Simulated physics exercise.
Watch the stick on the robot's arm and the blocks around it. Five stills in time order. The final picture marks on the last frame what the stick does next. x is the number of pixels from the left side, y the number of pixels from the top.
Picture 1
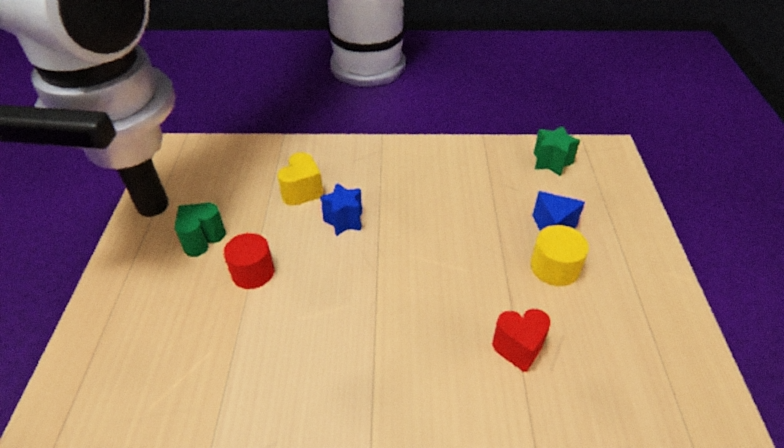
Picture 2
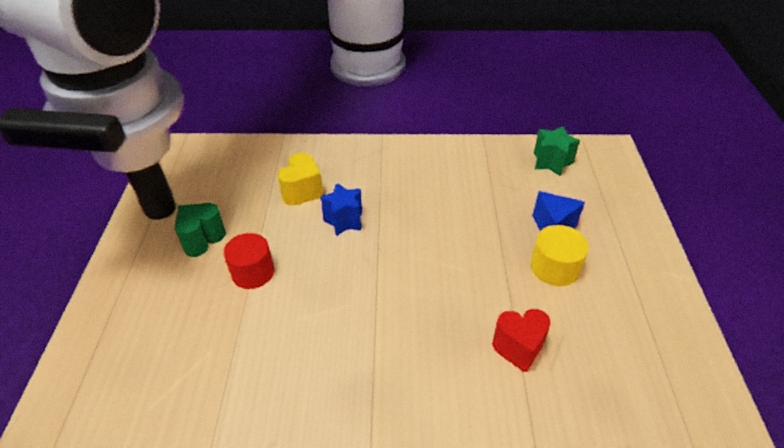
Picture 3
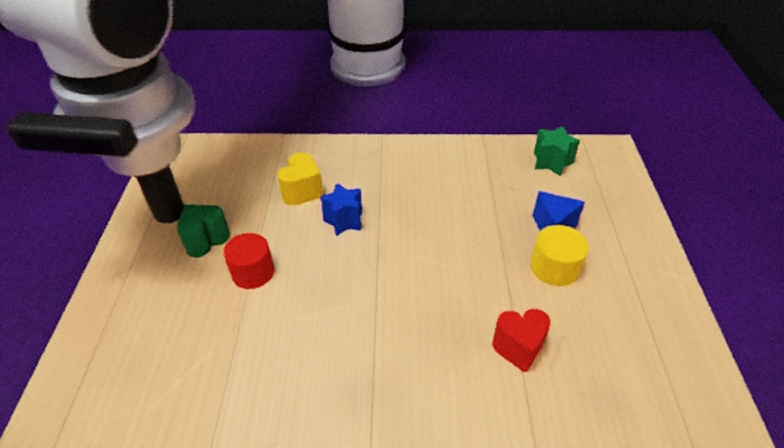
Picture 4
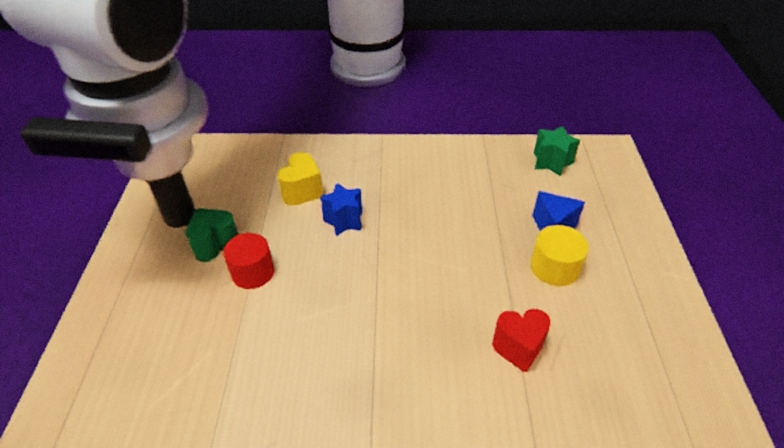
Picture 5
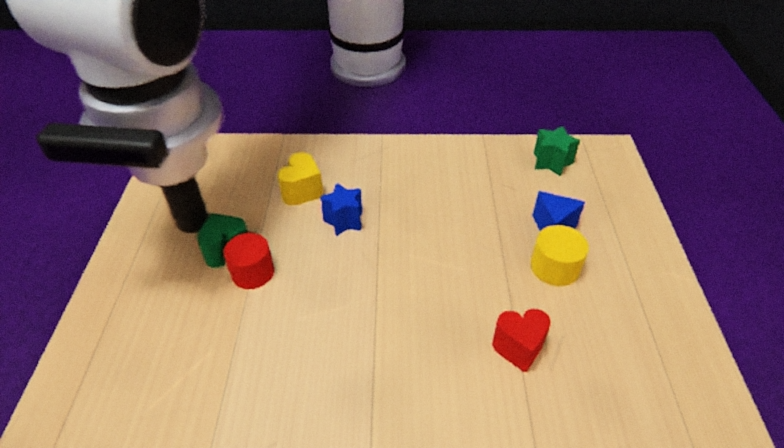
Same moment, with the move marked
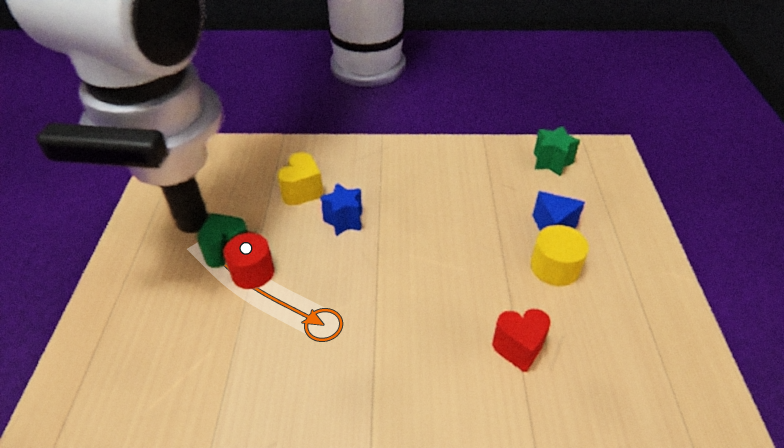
Robot arm moving its black stick rightward and nudging a green heart-shaped block toward a red circular block on a wooden board.
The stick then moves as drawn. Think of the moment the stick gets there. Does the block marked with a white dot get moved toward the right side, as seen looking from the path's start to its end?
No.
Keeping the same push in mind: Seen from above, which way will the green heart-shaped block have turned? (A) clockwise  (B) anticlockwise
The answer is B.
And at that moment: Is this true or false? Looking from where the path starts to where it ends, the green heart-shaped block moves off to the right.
False.
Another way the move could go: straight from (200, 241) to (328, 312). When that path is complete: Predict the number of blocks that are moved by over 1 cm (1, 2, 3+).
Two get moved.
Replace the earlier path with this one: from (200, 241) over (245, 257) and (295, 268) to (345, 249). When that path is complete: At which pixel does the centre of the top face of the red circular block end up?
It is at (296, 296).
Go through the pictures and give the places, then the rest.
In the first picture, lower end of the stick at (154, 207), tops of blocks, green heart-shaped block at (193, 215), red circular block at (246, 248).
In the second picture, stick at (161, 210), blocks as before.
In the third picture, stick at (170, 214), green heart-shaped block at (197, 216).
In the fourth picture, stick at (181, 218), green heart-shaped block at (207, 221).
In the fifth picture, stick at (194, 223), green heart-shaped block at (219, 227), red circular block at (246, 248).
The drawn path runs from (200, 241) through (251, 286) to (324, 325); the dot is on the red circular block.
On the path given first. One third of the way, stick at (226, 254); green heart-shaped block at (260, 248), turned 20° anticlockwise; red circular block at (286, 268).
Two thirds of the way, stick at (270, 282); green heart-shaped block at (304, 266), turned 35° anticlockwise; red circular block at (338, 283).
At the end, stick at (321, 307); green heart-shaped block at (326, 267), turned 65° anticlockwise; red circular block at (367, 284).
